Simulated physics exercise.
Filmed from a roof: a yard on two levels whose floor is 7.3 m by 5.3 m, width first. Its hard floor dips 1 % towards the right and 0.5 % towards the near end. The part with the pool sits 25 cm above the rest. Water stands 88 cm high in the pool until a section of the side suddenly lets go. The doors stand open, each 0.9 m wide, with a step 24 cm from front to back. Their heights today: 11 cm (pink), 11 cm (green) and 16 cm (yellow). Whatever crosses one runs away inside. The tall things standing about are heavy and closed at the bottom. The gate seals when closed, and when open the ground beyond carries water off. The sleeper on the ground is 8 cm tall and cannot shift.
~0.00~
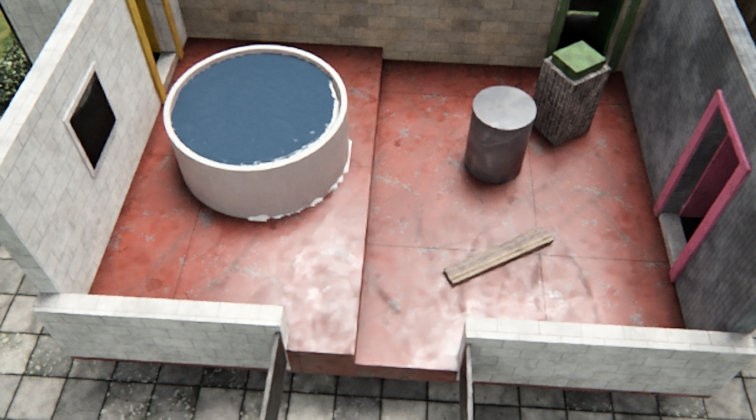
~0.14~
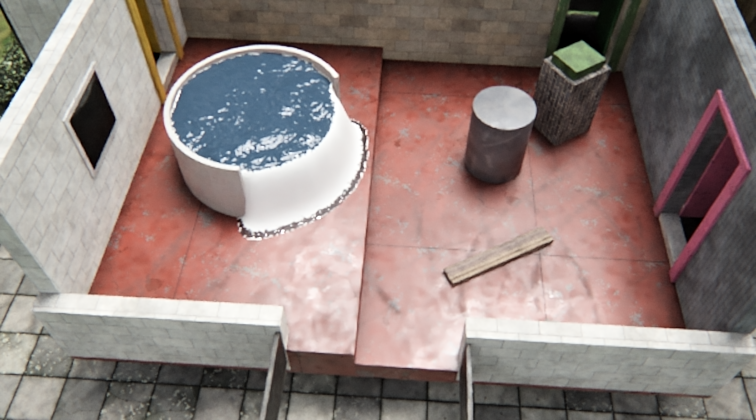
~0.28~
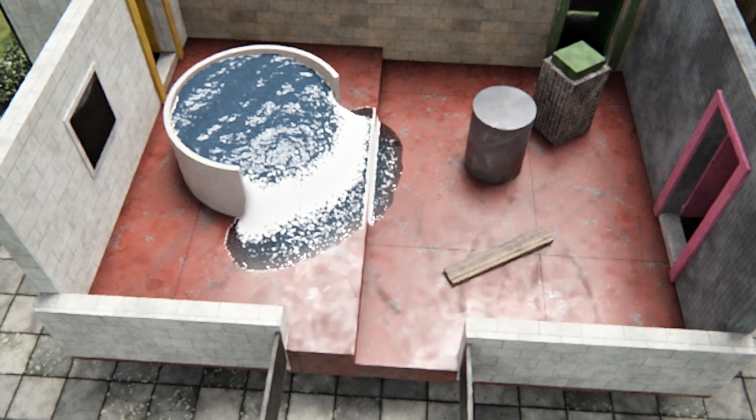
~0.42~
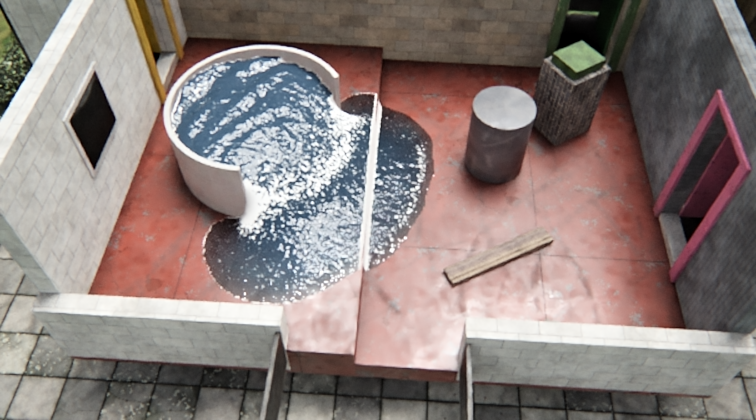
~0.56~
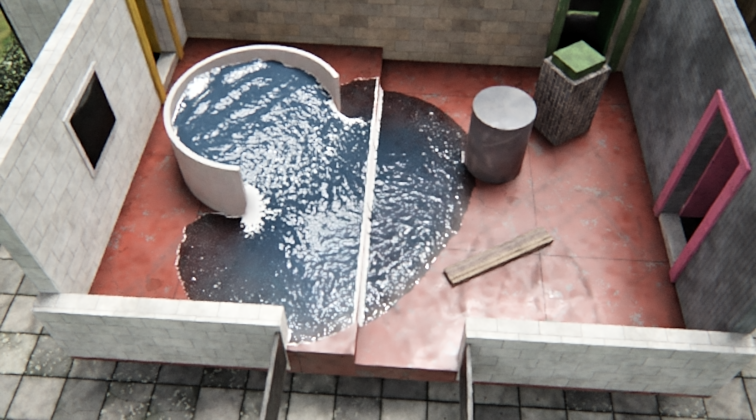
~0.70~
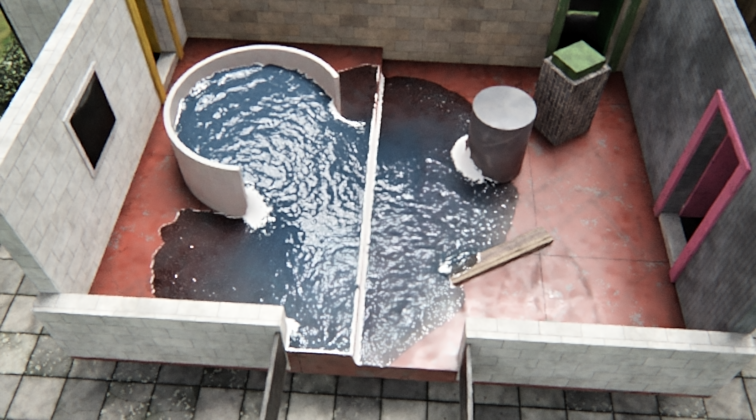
In a walled yard with a red floor, a round white pool opened on its near right side, and water poured out, spreading across both levels and reaching the grey drum and wooden plank.
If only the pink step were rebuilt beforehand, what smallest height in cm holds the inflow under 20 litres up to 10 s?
It would have to be roughly 28 cm high.
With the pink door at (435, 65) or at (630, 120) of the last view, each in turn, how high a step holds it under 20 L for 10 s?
About 11.5 and 20 cm.
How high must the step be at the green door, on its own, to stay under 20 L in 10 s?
About 16 cm at green.
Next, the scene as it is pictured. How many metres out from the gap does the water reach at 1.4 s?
Some 4.8 m out.
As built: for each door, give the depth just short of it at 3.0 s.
Depths in cm: Pink 29, green 10, yellow 0.
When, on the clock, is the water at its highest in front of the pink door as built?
At about 2.8 s.
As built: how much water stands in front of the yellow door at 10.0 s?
Some 0.5 cm.
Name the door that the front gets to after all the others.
It is the yellow one.
After 1.4 s water covers 60 % of the floor, deepest (36 cm) near (457, 170); 14 cm at the pink door, 0 litres in over its 11 cm step.
After 3.0 s water covers 75 % of the floor, deepest (39 cm) near (594, 346); 29 cm at the pink door, 170 litres in over its 11 cm step.
After 10.0 s water covers 75 % of the floor, deepest (14 cm) near (550, 357); 9 cm at the pink door, 266 litres in over its 11 cm step.
At the pink door as built, the water arrived by 1.3 s and peaked near 33 cm at 2.8 s.
With a step of 25.5 cm, 36 litres would have come in within the 10 s; with 34 cm, 3 litres. So under 20 litres takes about 28 cm.
